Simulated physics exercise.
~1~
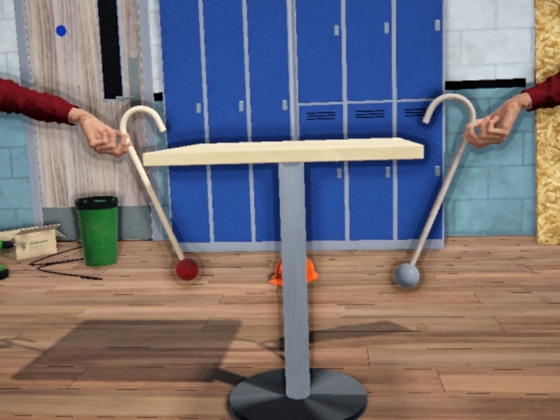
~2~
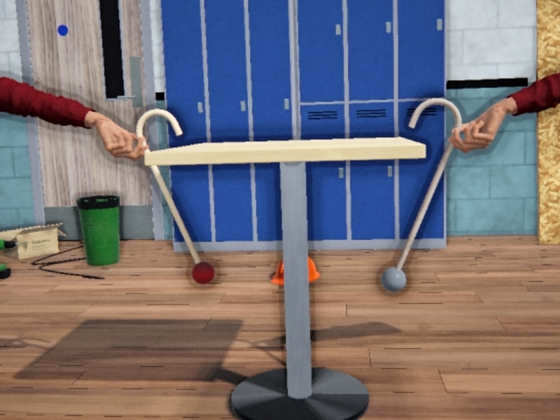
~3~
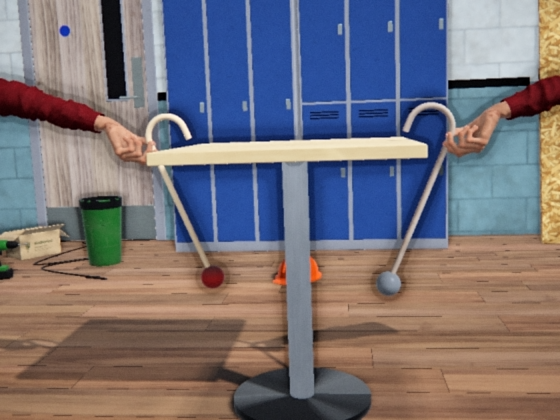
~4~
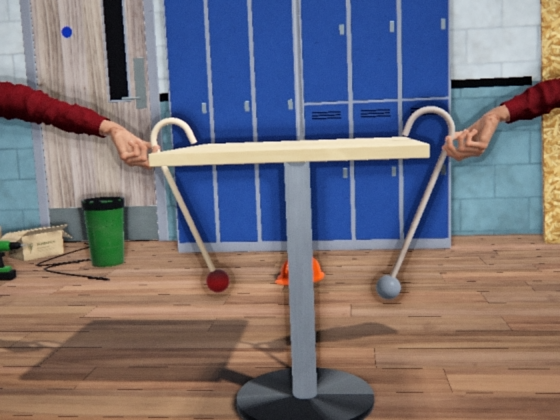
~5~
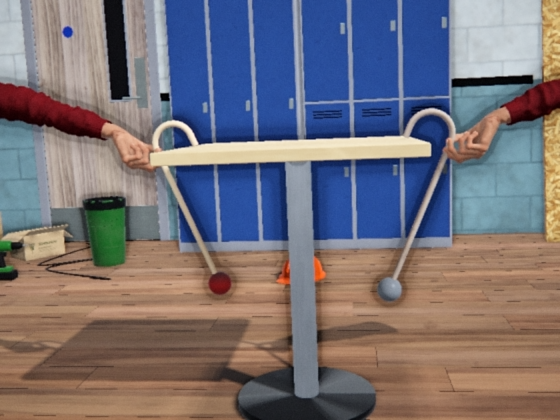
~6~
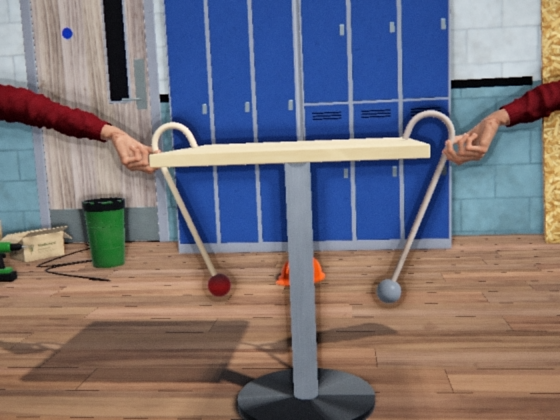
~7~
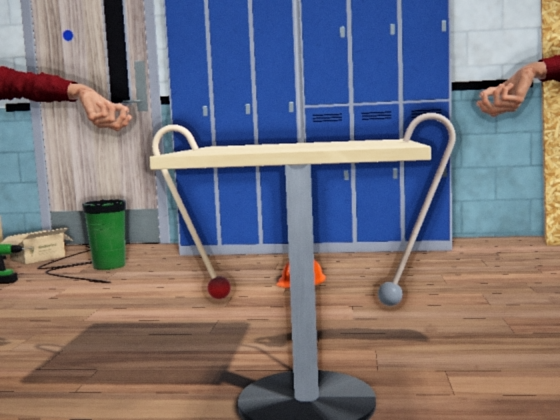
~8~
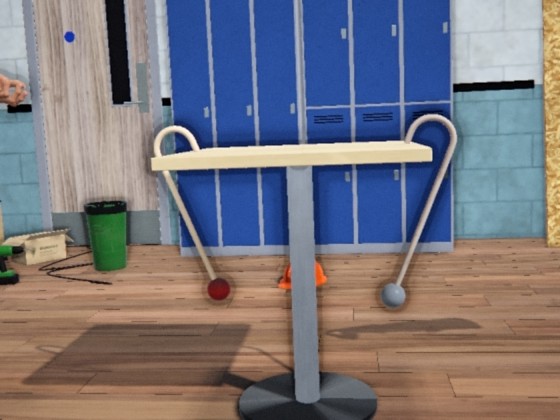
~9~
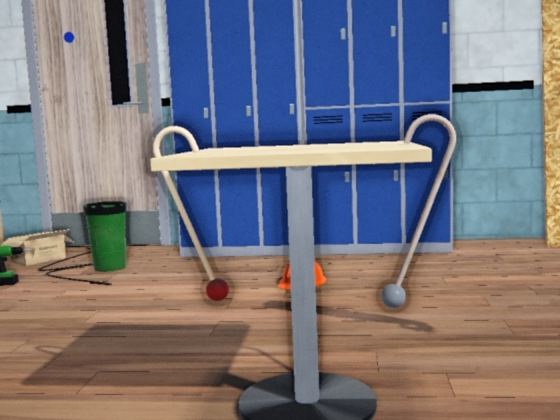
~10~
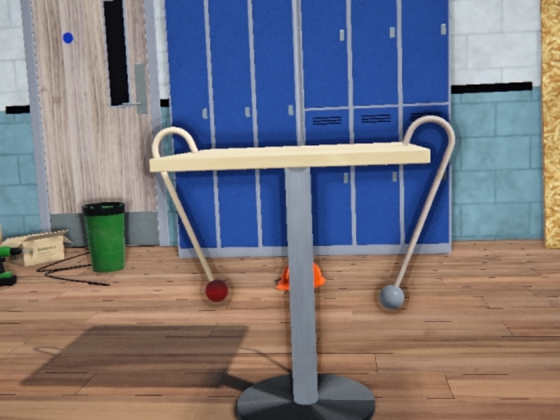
Two hands brought a hooked stick with a red ball and another with a grey ball inward to opposite ends of a table top, hooked them over its edges, then let go and drew away, leaving both hanging there.
